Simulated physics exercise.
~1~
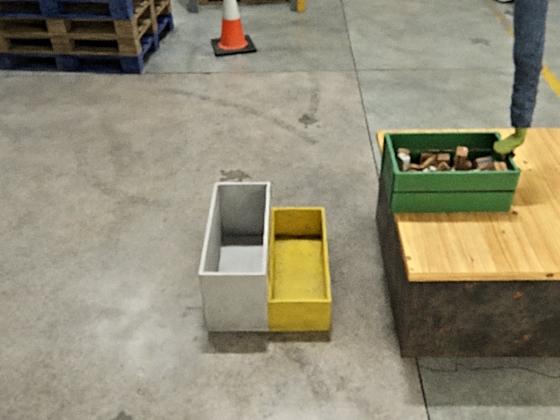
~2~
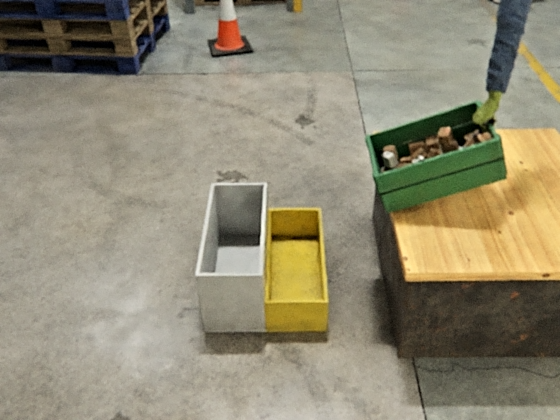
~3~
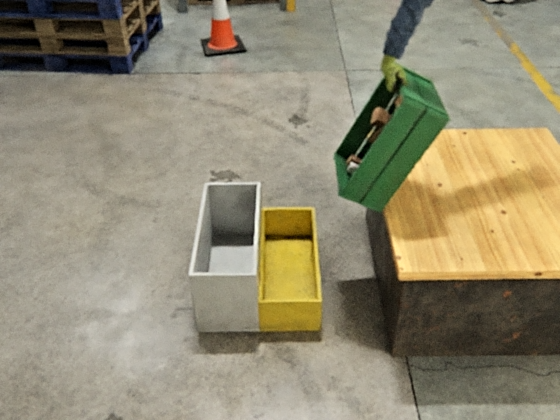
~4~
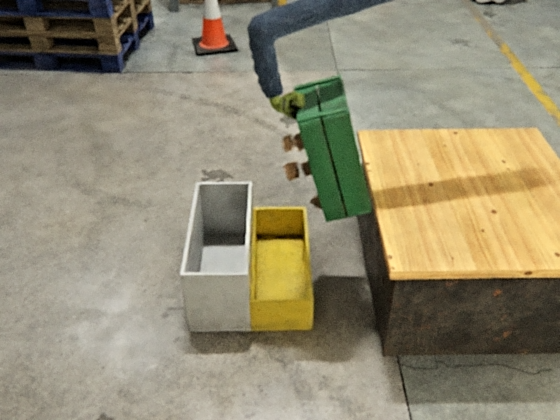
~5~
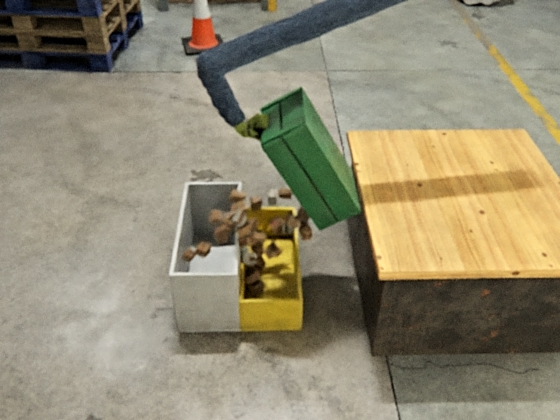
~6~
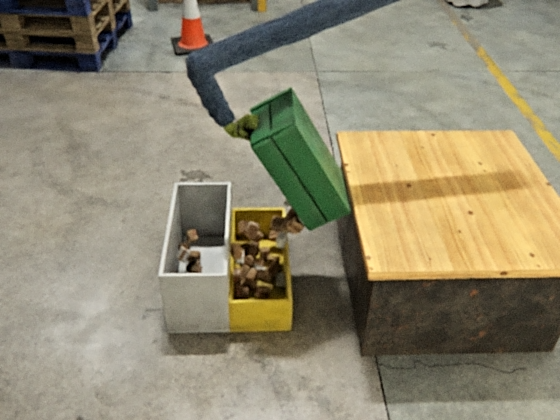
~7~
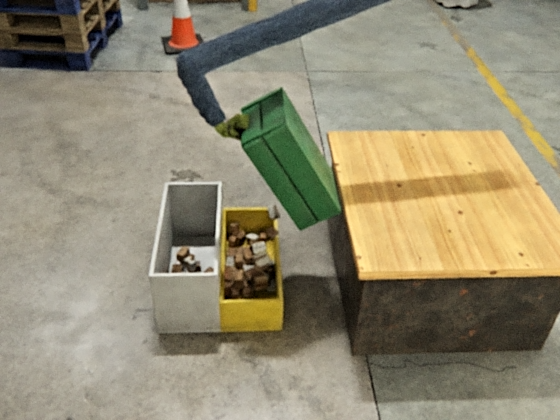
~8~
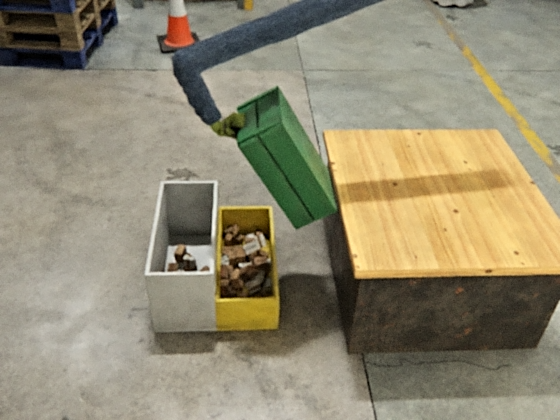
A gloved hand grips a green box of small brown pieces on a wooden-topped bench at the right, seen from above across a concrete floor. Left of the bench stand an empty yellow tub and, beyond it, a white box, with pallets and an orange cone behind. The hand lifts the green box's back end and swings it up and over to the left, tipping it past upright. The pieces tumble out in a scattered cluster, most dropping into the yellow tub and some reaching the white box. The green box ends steeply tilted, with the larger pile in the yellow tub.
